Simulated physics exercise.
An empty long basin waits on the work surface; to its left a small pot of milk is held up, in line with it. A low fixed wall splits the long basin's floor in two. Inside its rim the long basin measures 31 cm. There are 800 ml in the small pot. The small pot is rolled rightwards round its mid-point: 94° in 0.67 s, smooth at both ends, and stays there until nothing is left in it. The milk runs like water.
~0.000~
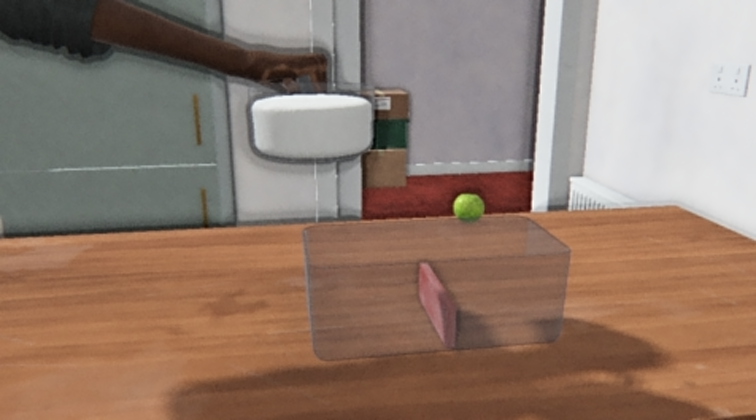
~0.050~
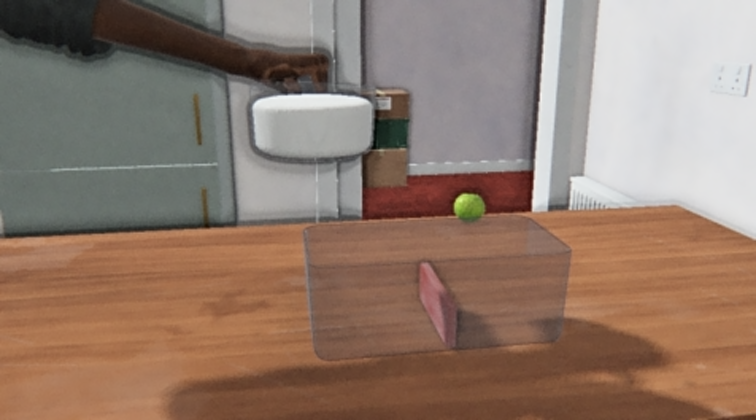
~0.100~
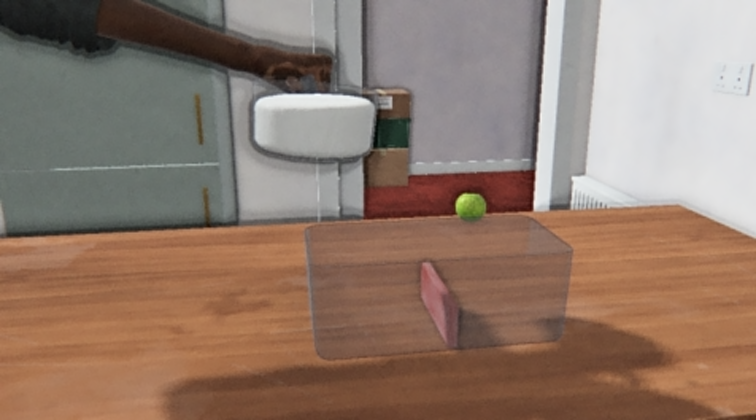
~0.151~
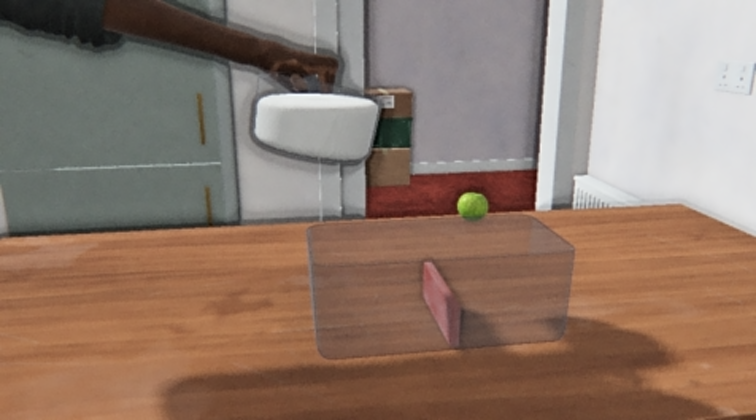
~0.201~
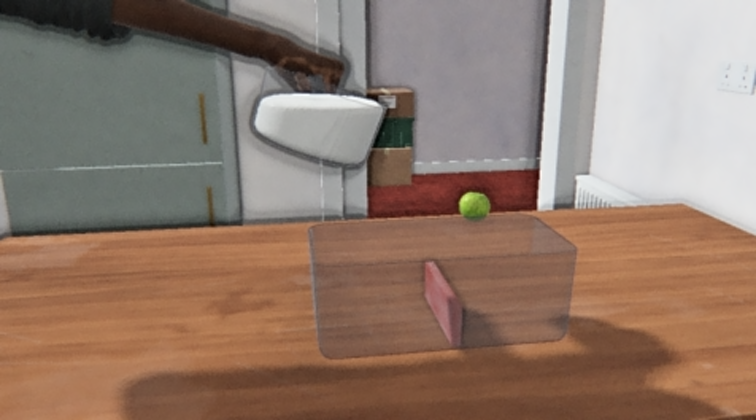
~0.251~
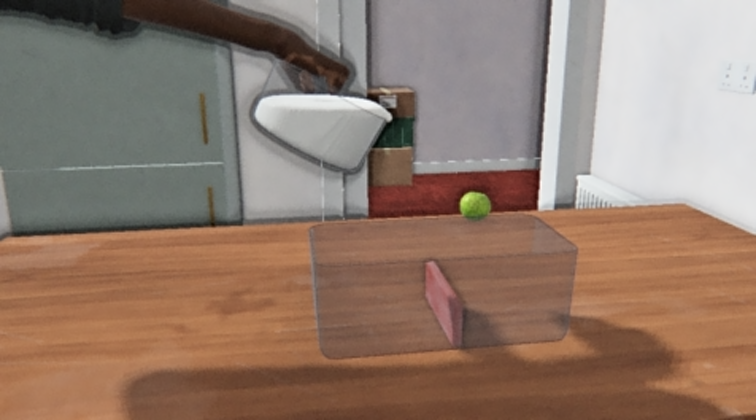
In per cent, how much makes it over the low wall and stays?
The far part has some 25 per cent.
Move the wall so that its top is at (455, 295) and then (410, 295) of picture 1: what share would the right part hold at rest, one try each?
First 10, then 70 per cent.
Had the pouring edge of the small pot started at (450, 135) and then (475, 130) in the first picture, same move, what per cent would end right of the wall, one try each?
In turn about 95 and 95 per cent.
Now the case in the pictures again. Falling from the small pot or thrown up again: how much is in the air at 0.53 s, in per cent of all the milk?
Some 46 per cent.
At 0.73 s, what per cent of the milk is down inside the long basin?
Near 80 in a hundred.
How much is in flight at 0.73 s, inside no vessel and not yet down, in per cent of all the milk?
Near 10 in a hundred.
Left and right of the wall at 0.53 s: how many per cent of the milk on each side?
Left about 12, right about 6.
Then, 0.53 s in, the tilt is 84° and 37 per cent is still to pour, 12 is left of the wall and 6 right of it.
Then, 0.73 s in, the tilt is 94° and 11 per cent is still to pour, 56 is left of the wall and 24 right of it.
Then, 0.94 s in, the tilt is 94° and 3 per cent is still to pour, 68 is left of the wall and 24 right of it.
Then, 1.17 s in, the tilt is 94° and 1 per cent is still to pour, 72 is left of the wall and 25 right of it.
Finally, 74 per cent lies left of the wall, 25 right of it and 1 outside.
